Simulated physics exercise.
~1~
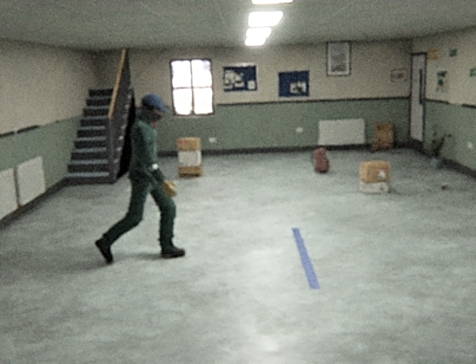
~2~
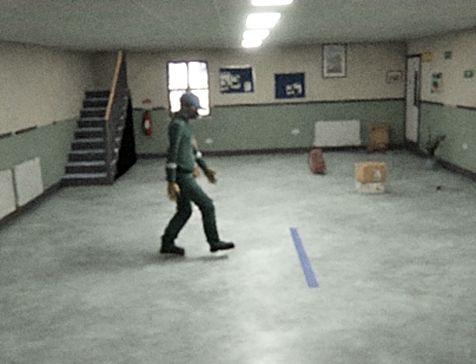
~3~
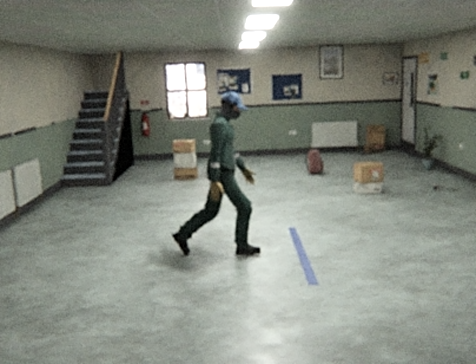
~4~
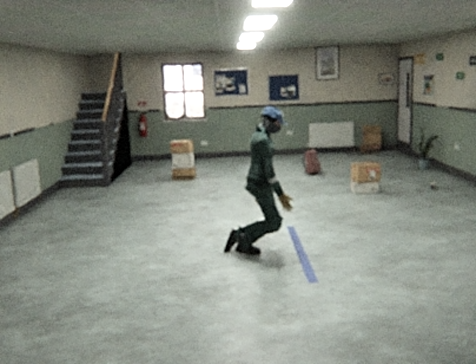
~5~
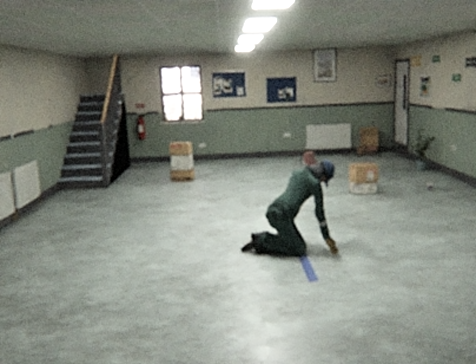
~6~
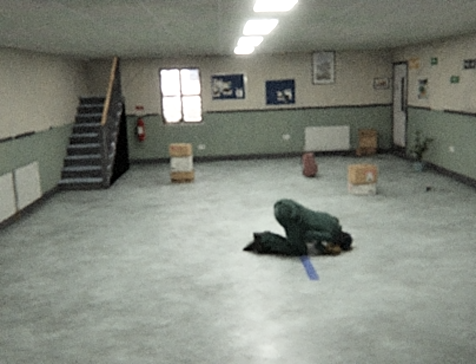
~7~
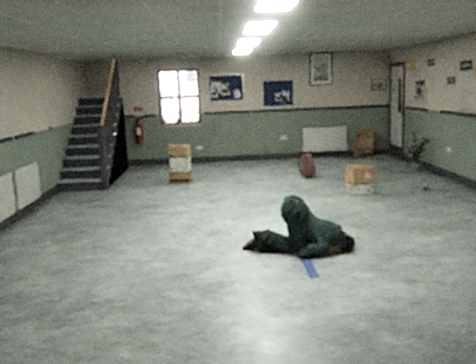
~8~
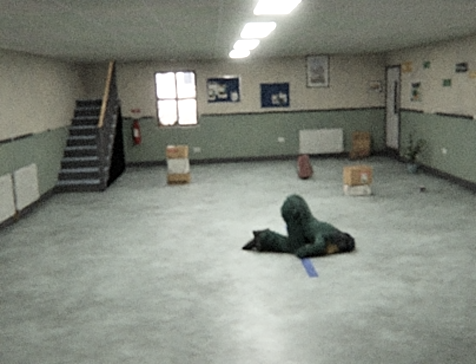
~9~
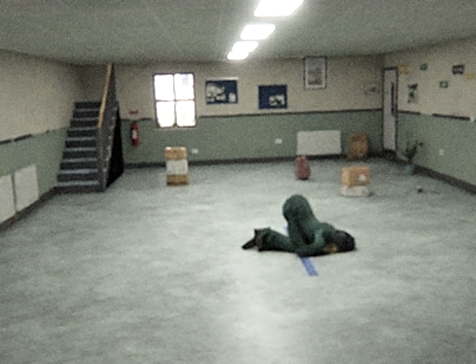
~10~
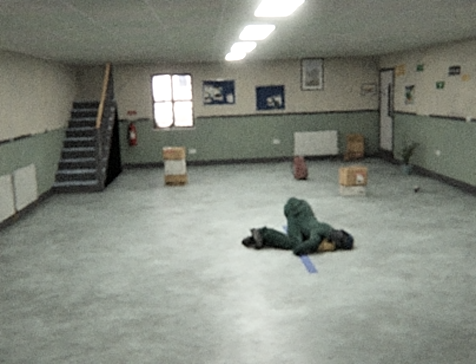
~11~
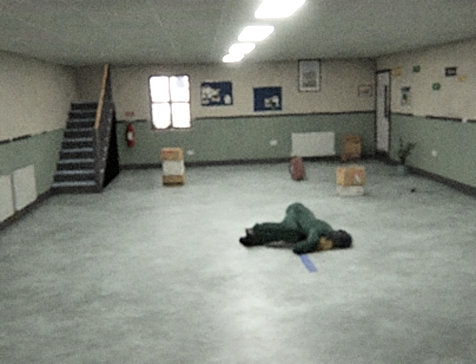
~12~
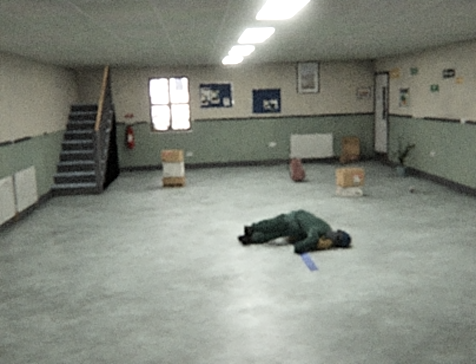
We see a figure in dark green clothes and a blue cap walk right across a grey-floored room, sink to the knees, pitch forward with arms reaching down, and fold over the blue tape, hips slowly lowering until the body lies still, chest beyond it.
